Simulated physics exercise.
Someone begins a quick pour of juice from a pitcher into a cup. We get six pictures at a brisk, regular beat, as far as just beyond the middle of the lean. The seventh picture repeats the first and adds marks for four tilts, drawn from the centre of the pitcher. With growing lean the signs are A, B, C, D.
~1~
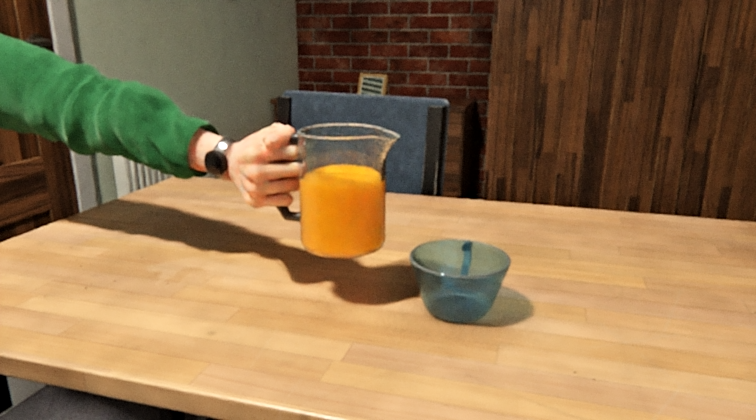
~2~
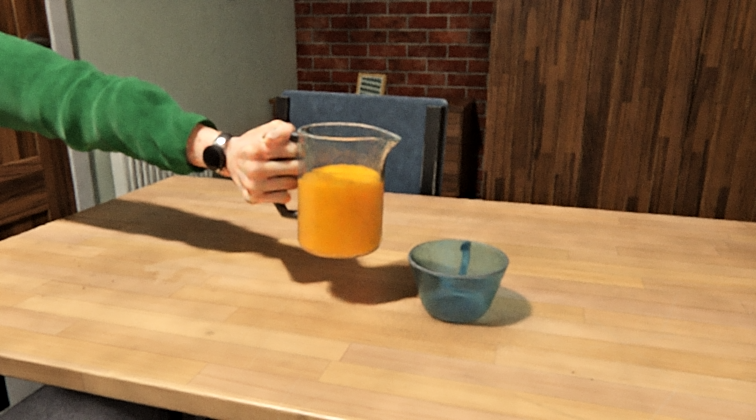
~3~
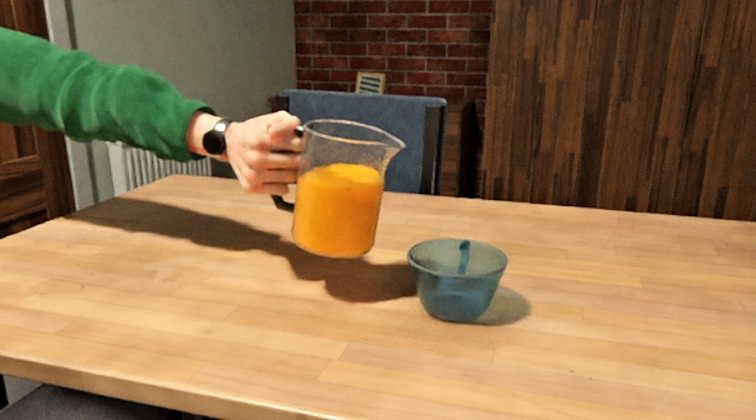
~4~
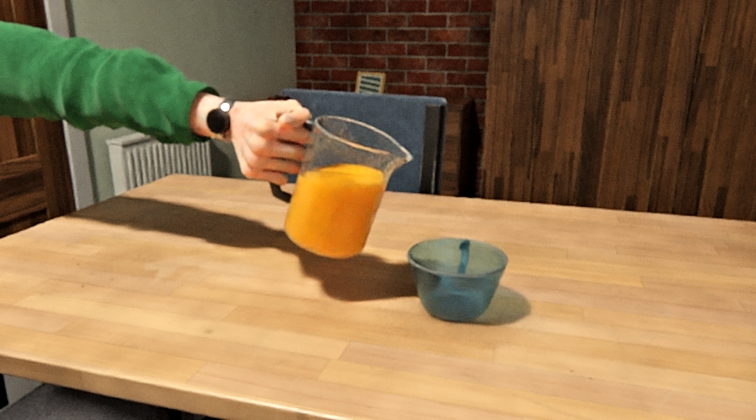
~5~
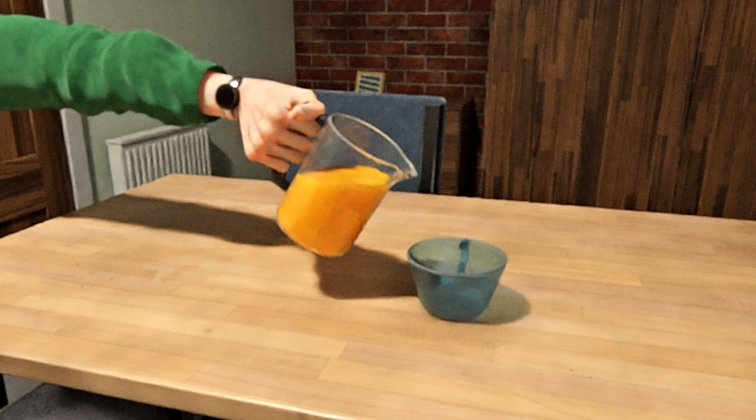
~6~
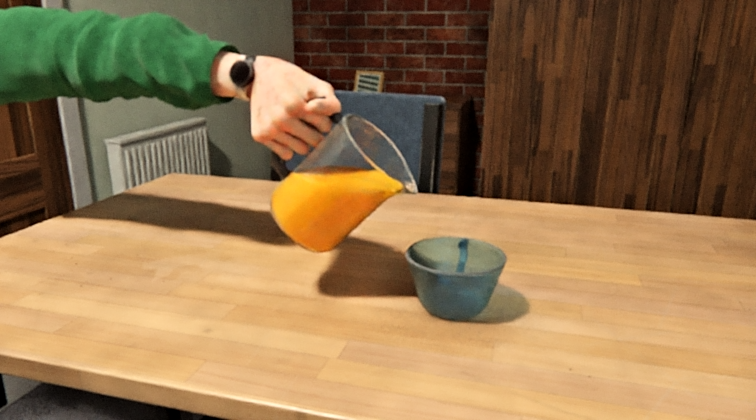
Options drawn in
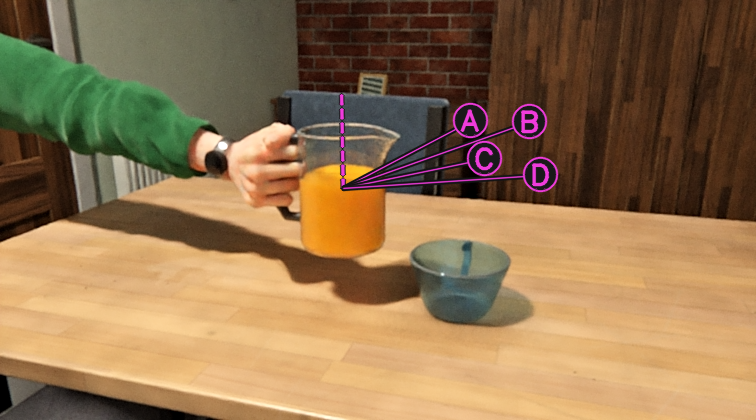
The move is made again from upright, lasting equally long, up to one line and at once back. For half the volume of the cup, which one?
The best line is B.
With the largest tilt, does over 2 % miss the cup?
Yes.
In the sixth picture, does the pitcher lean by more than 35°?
Yes.
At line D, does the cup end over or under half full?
Over.
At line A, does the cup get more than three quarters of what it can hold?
No.
On the marked copy, A at (455, 129); B at (513, 127); C at (467, 162); D at (524, 176).
With A, the cup ends with about 30 % of what it can hold.
With B, the cup ends with about 53 % of what it can hold.
With C, the cup ends with about 74 % of what it can hold; 3 % of the juice is spilt.
With D, the cup ends with about 84 % of what it can hold; 12 % of the juice is spilt.
